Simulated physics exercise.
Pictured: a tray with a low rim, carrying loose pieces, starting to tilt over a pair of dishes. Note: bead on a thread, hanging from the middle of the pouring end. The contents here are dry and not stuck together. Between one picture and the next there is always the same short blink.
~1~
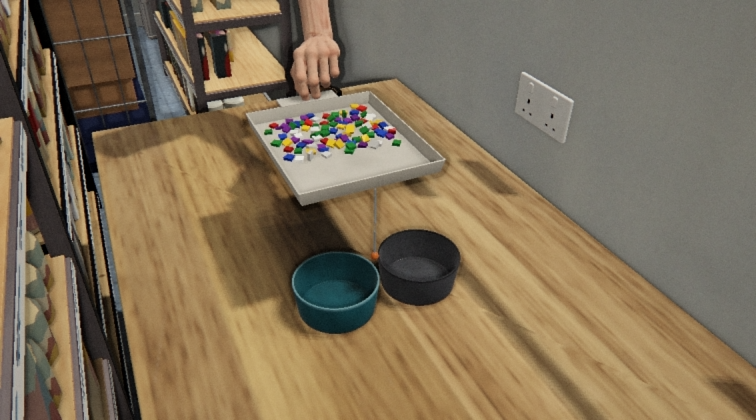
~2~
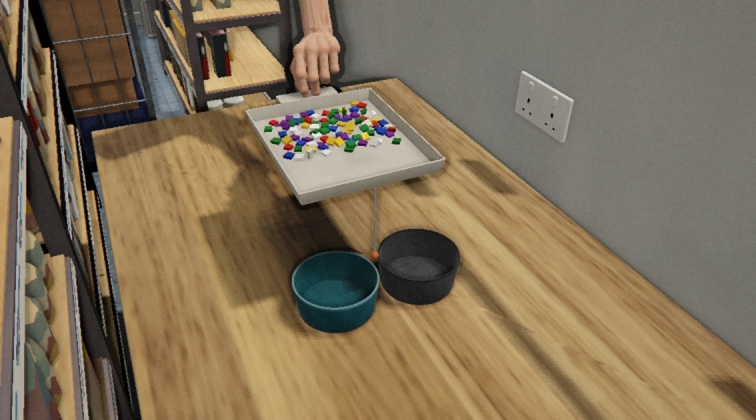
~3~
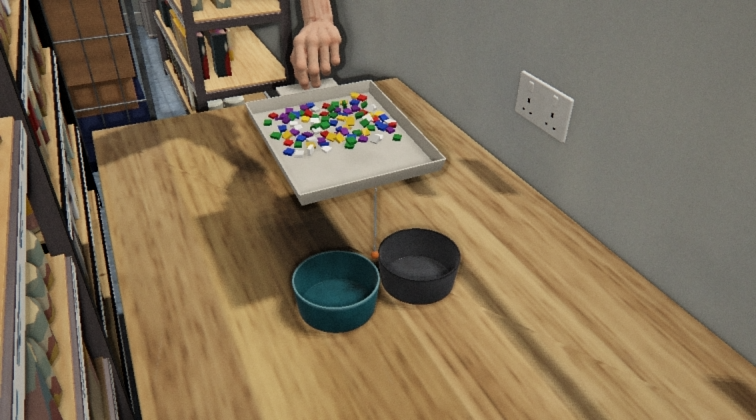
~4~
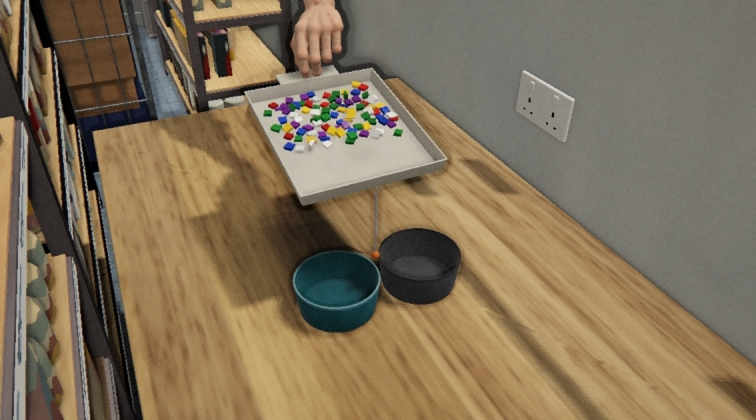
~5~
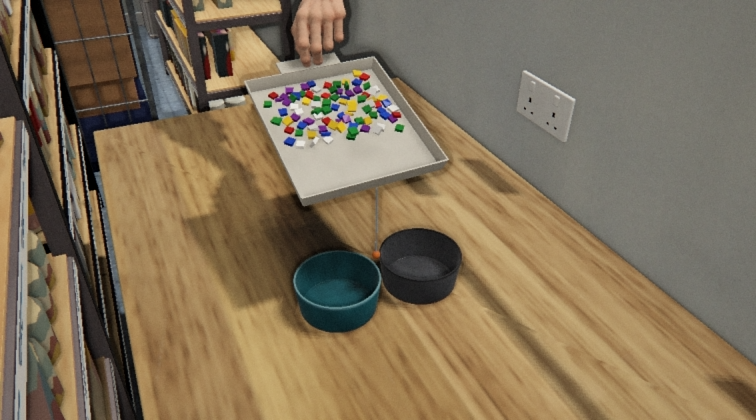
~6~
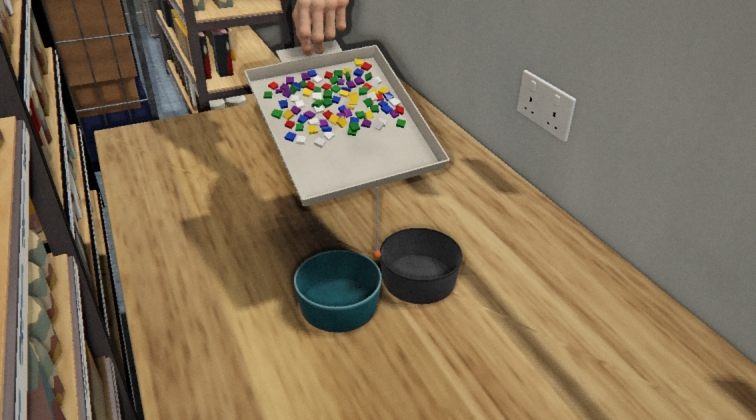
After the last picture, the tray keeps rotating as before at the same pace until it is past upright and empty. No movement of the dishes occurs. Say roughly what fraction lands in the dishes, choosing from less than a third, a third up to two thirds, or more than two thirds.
I would say a third up to two thirds.
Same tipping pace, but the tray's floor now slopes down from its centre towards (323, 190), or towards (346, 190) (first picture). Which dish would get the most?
Heading one - the leftward dish; heading two - the leftward dish.
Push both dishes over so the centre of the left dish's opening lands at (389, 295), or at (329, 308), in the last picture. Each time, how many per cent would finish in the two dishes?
70 and 90 in a hundred.
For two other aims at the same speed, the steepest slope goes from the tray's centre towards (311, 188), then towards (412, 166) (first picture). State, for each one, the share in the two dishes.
About 80 % and 90 %.
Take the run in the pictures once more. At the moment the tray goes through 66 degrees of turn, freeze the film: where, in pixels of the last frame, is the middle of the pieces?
Check around (372, 176) in the last picture.
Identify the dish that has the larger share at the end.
The one on the left.
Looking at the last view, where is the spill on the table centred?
Roughly pixel (401, 334).
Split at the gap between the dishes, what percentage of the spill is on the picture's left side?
Close to 30 per cent.
Just after the last frame, tray tipped steeply; almost all on the tray; just a few in the air.
A moment on, tray tipped past a quarter turn; the larger part on the tray; about a tenth in the left dish; just a few in the right dish; about a tenth outside both.
Further on, tray tipped past a quarter turn; roughly a third in the left dish; about a tenth in the right dish; roughly half outside both.
When it is over, tray tipped past a quarter turn; roughly a third in the left dish; about a tenth in the right dish; roughly half outside both.
